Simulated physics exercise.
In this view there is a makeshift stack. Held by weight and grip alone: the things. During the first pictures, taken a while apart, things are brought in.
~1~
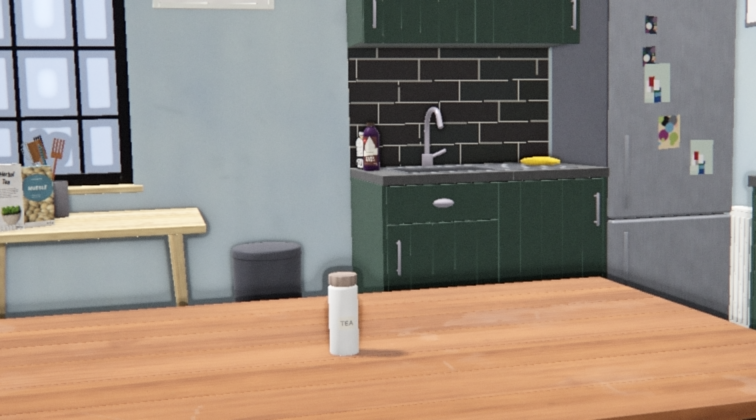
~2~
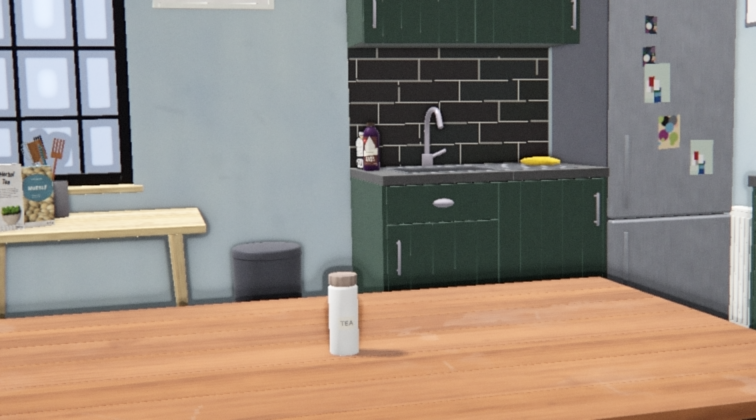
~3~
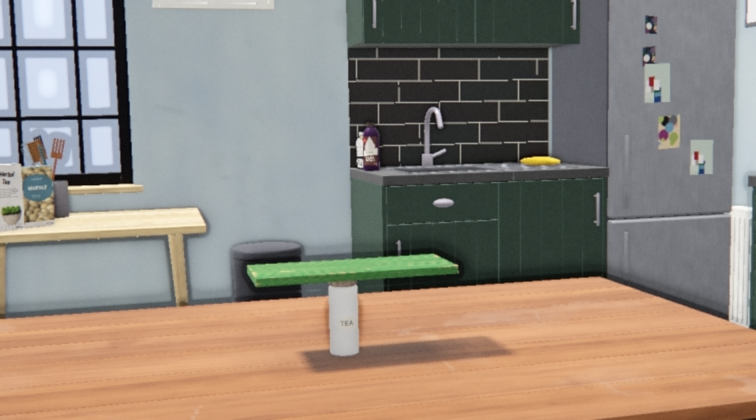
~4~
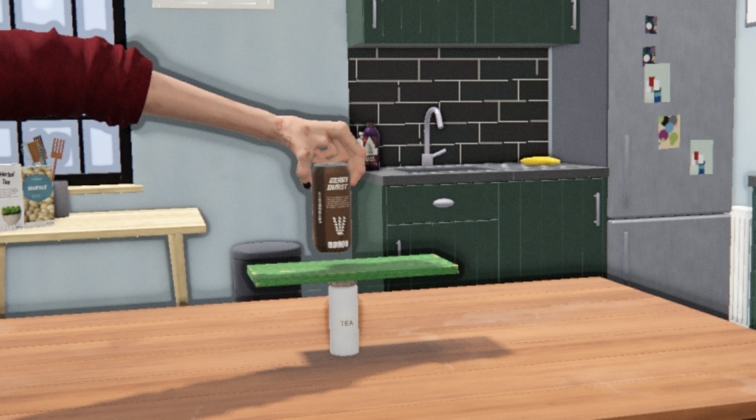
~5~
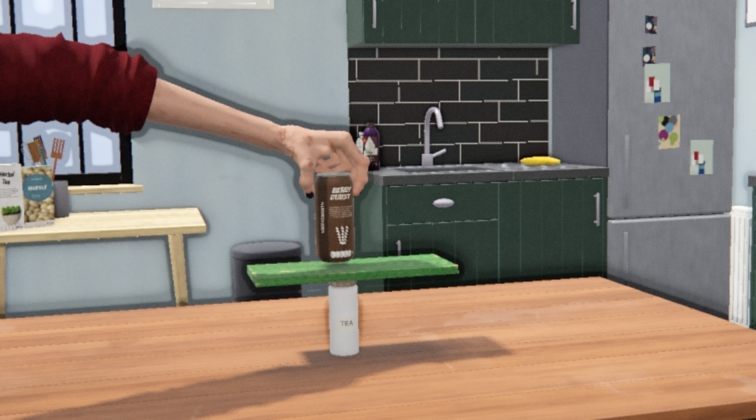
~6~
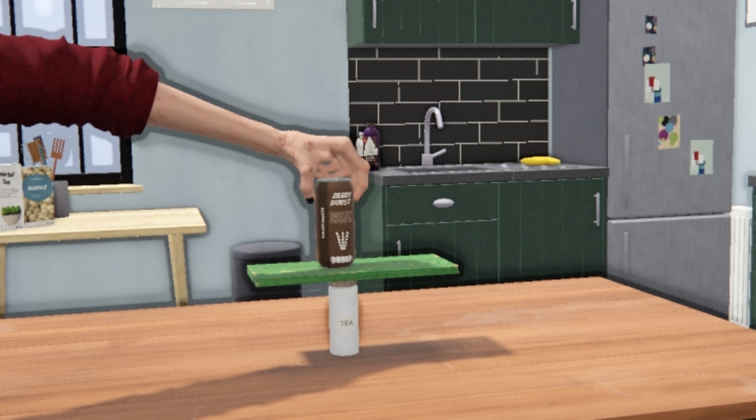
A hand lowers a brown can onto a green board resting on a white container.
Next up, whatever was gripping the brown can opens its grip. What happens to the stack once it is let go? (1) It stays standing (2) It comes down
It stays standing (1).
Then, 0.20 s after the last picture, nothing has stirred.
Then, 0.40 s after the last picture, brown can resting near (335, 223).
At rest, all 3 in place. Seen from the same camera at the end, brown can near (335, 223). The stack stays up.
